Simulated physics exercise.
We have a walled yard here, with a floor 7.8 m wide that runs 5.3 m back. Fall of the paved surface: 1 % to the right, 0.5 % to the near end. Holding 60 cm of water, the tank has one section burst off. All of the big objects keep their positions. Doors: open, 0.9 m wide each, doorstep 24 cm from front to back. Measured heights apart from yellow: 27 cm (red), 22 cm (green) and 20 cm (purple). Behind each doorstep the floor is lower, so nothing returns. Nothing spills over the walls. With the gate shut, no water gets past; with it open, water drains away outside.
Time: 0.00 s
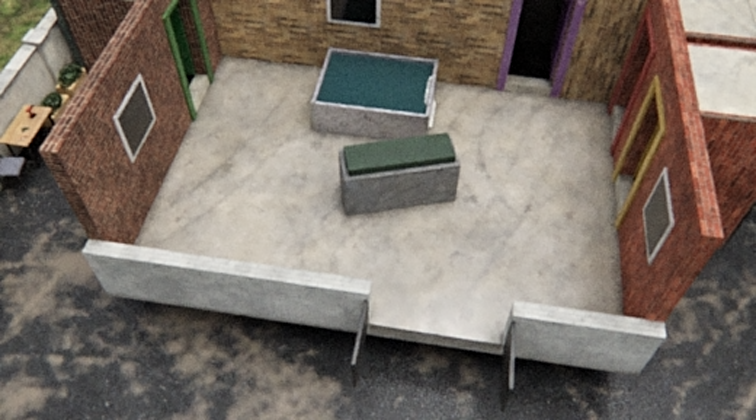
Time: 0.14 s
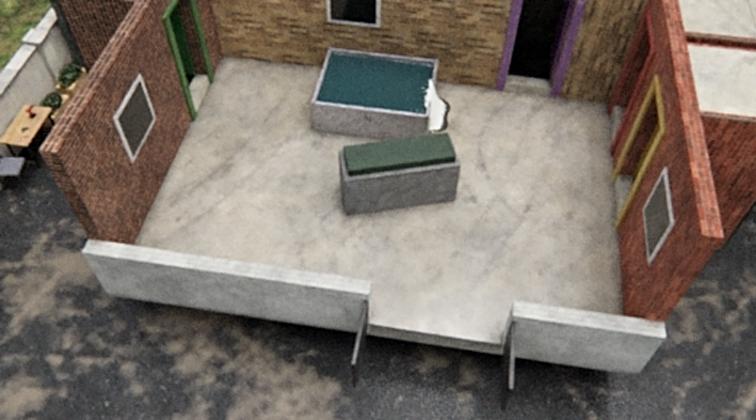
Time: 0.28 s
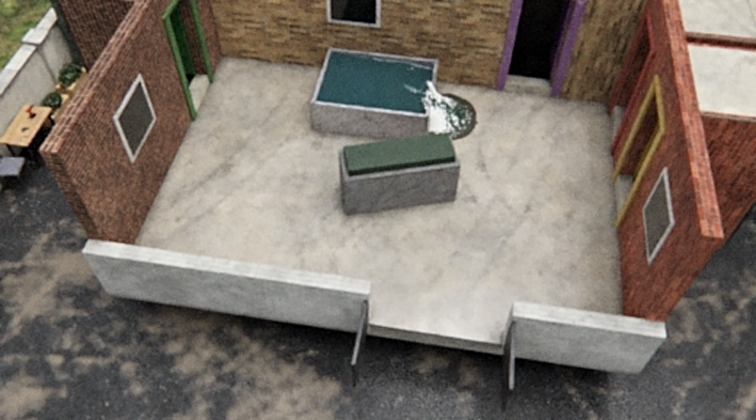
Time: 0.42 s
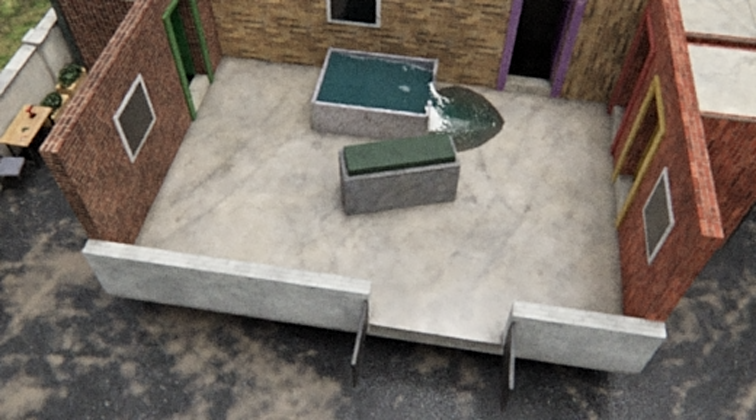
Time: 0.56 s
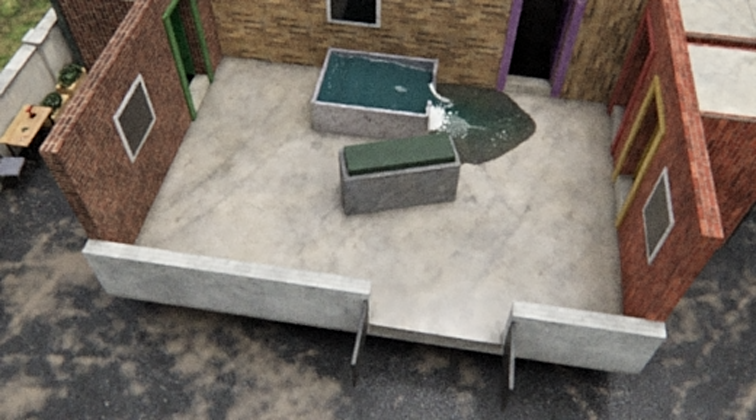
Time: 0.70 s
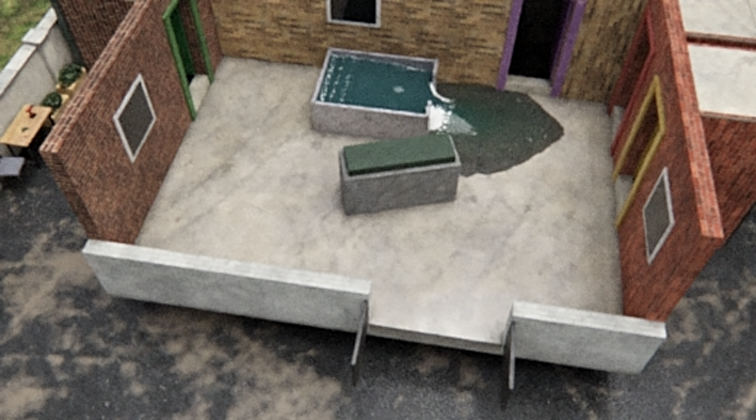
Water burst out of the right end of a raised tank in a walled yard and spread rightward across the pale floor in a widening dark puddle, while the green-topped block nearby stayed put.
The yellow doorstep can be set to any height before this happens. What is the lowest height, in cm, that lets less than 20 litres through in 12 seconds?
About 11 cm.
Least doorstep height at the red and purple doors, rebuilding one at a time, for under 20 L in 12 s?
Close to 23 cm (red) and close to 9.0 cm (purple).
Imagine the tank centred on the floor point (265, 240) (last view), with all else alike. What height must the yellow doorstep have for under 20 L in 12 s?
Some 11.5 cm.
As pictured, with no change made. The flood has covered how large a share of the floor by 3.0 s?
Some 30 in a hundred.
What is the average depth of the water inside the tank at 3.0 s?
Mean depth: Approx. 29 cm.
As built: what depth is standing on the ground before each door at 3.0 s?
At the yellow door the depth is 16 cm, at red 24 cm, at green 0 cm and at purple 10 cm.
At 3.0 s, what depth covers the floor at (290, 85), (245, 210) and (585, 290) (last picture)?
Roughly 0, 0 and 5 cm, in turn.
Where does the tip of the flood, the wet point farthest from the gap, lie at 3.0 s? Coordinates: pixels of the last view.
Around pixel (623, 348).
After 1.4 s water covers 25 % of the floor, deepest (32 cm) near (437, 116); it has not reached the yellow door.
After 3.0 s water covers 30 % of the floor, deepest (28 cm) near (608, 118); 16 cm at the yellow door, 0 litres in over its 24 cm doorstep.
After 12.0 s water covers 75 % of the floor, deepest (12 cm) near (623, 348); 7 cm at the yellow door, 0 litres in over its 24 cm doorstep.
At the yellow door as built, the water arrived by 1.6 s and peaked near 17 cm at 2.4 s.
Run again over the same 12 s with other heights there, 39 litres in over 9 cm, 12 litres over 12.5 cm. The limit of 20 litres is kept from about 11 cm up.
